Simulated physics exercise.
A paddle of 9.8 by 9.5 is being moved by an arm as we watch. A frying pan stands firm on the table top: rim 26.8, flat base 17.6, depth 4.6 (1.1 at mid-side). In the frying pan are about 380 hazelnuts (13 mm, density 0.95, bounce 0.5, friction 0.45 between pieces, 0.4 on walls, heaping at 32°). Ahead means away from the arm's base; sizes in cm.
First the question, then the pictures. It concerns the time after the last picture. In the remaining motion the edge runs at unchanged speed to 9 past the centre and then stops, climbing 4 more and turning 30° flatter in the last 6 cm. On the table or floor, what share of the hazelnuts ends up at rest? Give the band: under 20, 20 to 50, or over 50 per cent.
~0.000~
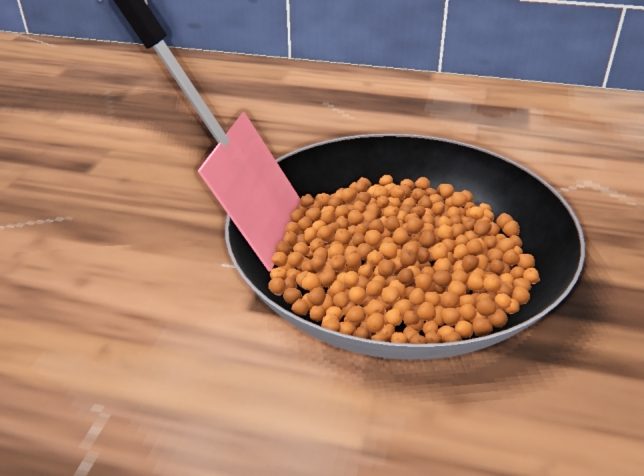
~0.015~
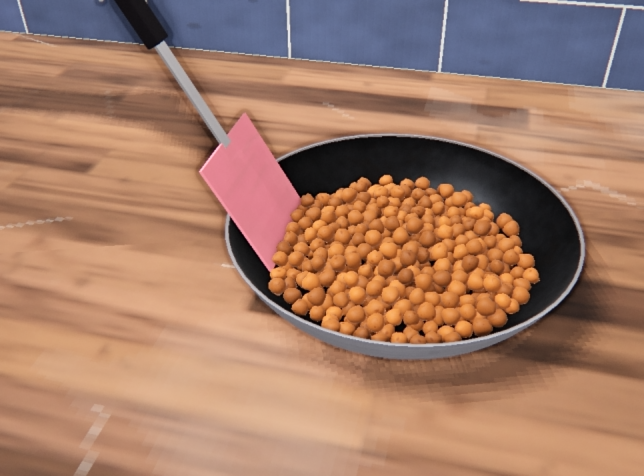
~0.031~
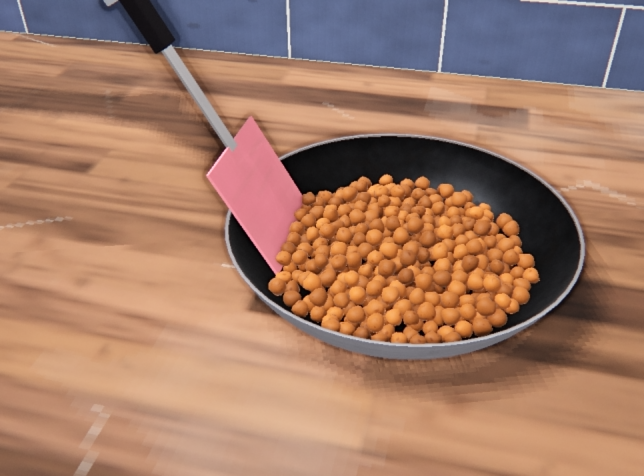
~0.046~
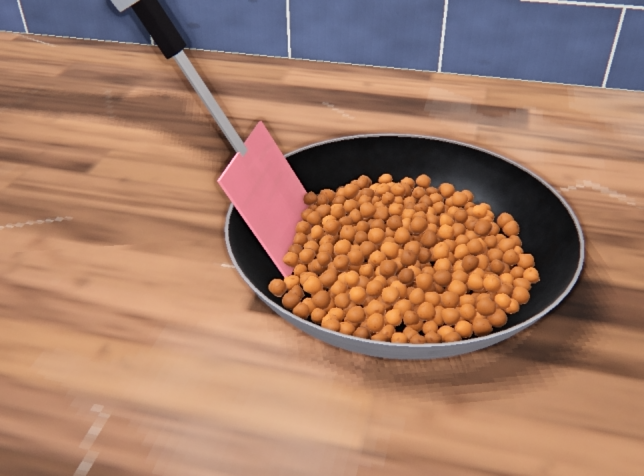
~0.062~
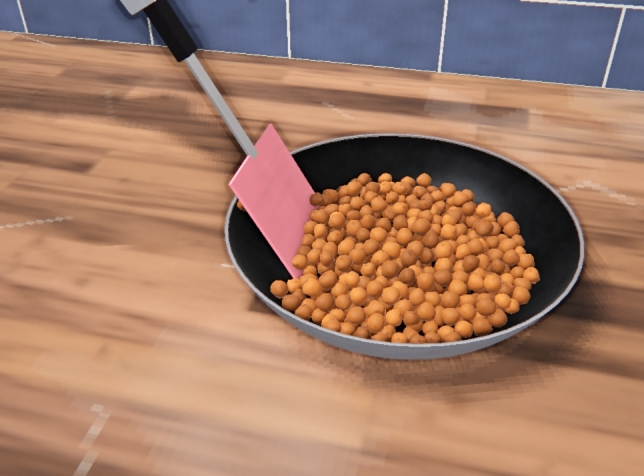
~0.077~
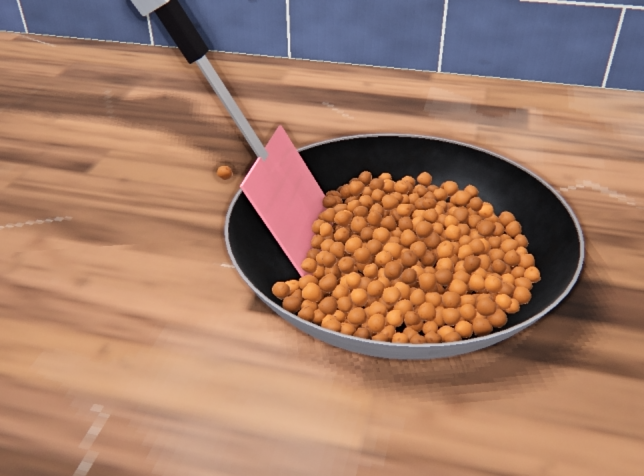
Under 20 per cent.
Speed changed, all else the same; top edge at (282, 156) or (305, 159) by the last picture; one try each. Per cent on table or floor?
Respectively, around 25 and 30 per cent.
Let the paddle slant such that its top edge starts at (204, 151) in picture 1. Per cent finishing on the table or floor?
Some 10 per cent.
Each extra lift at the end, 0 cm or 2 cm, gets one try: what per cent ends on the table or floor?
First try about 5 %, second try about 10 %.
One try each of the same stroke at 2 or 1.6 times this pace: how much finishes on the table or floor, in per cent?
Close to 30 and 25 percent respectively.
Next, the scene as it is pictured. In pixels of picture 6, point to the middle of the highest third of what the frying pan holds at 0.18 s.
It is centred near (419, 235).
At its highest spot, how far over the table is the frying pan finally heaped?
6.0 cm.
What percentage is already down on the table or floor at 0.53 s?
Around 10 percent.
By 0.18 s, sloping 60°, highest piece 19 above the table; 378 in the frying pan, 1 on the blade or in flight.
By 0.28 s, sloping 50°, highest piece 20 above the table; 378 in the frying pan, 1 on the blade or in flight.
By 0.53 s, sloping 30°, highest piece 6 above the table; 331 in the frying pan, 41 on the table or floor, 7 on the blade or in flight.
By 1.58 s, sloping 30°, highest piece 6 above the table; 328 in the frying pan, 51 on the table or floor.
Final count, 328 in the frying pan, 51 on the table or floor. That is 13 % on the table or floor.
